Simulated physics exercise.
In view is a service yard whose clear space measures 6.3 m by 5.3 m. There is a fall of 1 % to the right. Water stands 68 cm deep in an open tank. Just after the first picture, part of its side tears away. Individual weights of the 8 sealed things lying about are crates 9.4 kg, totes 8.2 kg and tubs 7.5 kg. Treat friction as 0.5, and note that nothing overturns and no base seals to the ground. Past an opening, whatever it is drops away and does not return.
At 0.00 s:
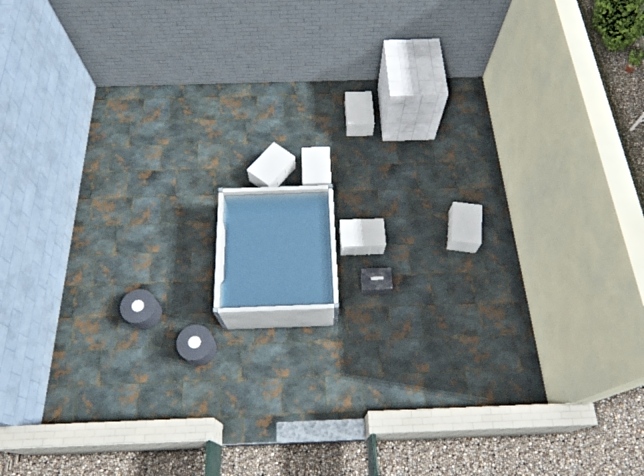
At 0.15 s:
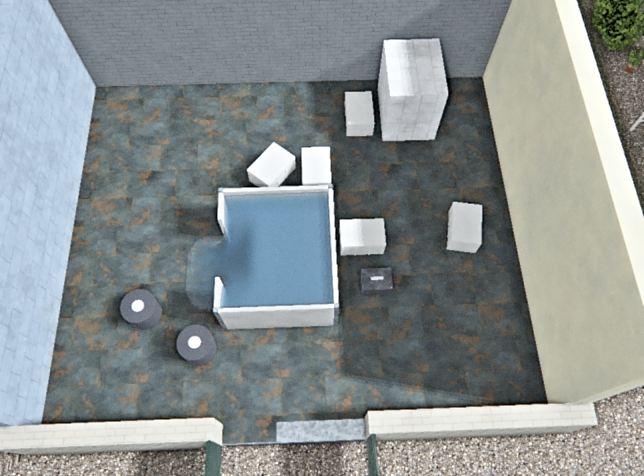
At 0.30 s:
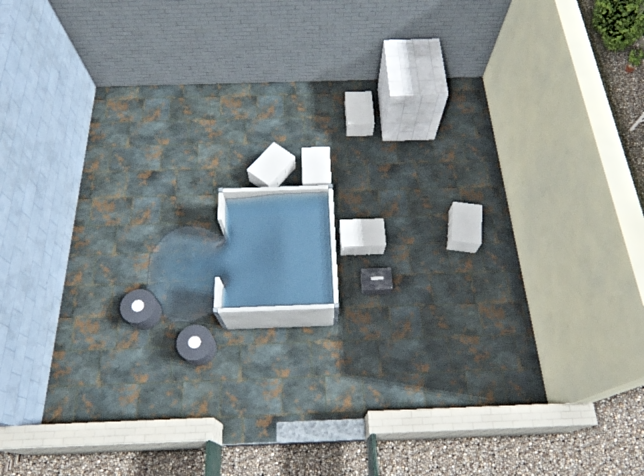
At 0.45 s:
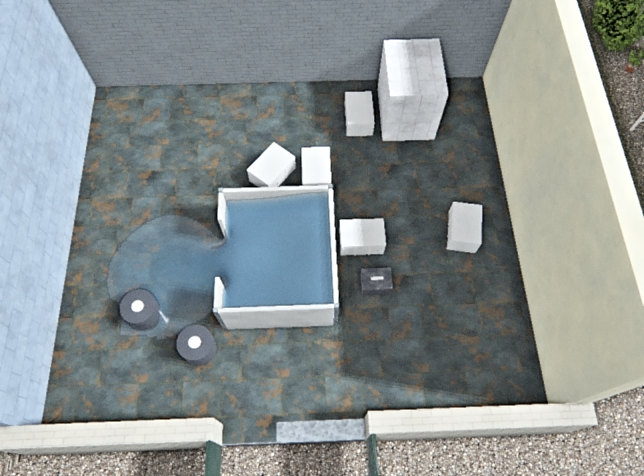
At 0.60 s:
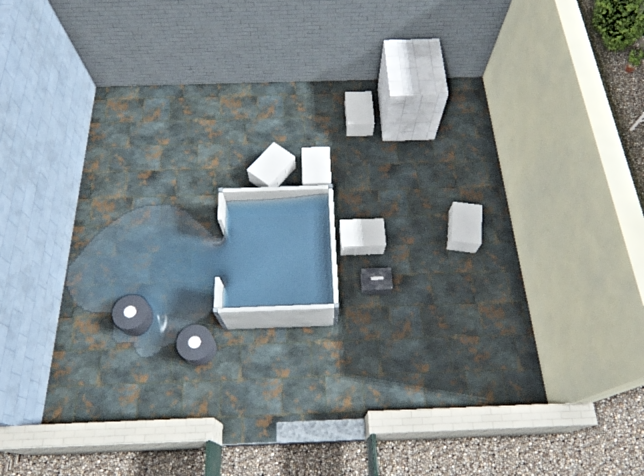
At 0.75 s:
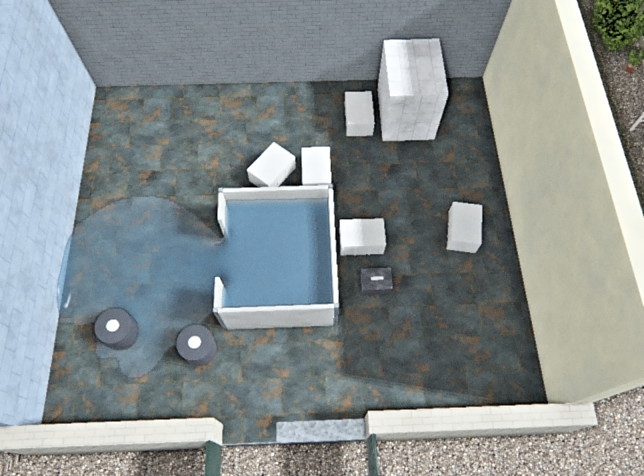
At the start, an open square tank of water stands in a walled yard among white blocks and two dark round tubs. Part of its left side gives way, and water spreads leftward over the tiles, reaching the left wall and pushing the left tub slightly, while the blocks stay put.
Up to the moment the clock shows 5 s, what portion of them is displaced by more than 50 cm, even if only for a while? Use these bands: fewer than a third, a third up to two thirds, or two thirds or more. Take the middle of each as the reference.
It falls in fewer than a third.
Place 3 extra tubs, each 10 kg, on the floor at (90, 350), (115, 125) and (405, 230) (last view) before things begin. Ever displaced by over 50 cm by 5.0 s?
Result, in sequence: Above the mark / above the mark / below the mark.
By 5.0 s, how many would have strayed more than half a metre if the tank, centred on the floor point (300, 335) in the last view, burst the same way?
So the tally would be 2.
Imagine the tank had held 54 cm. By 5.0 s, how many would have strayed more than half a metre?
Then 1 of them.
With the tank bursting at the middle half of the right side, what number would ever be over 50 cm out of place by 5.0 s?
That gives 3 of them.
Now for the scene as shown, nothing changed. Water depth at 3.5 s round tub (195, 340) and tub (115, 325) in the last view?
Depths: Near 4 cm, then near 6 cm.
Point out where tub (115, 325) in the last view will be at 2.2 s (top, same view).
Near (120, 379).
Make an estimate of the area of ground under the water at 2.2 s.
Roughly 11.0 m2.
After 1.1 s 1 of 8 are over 50 cm from their spots; 0 afloat.
After 2.2 s 1 of 8 are over 50 cm from their spots; 1 afloat.
After 3.5 s 1 of 8 are over 50 cm from their spots; 1 afloat.
After 5.0 s 0 of 8 are over 50 cm from their spots, and 1 have been at some point; 2 afloat.
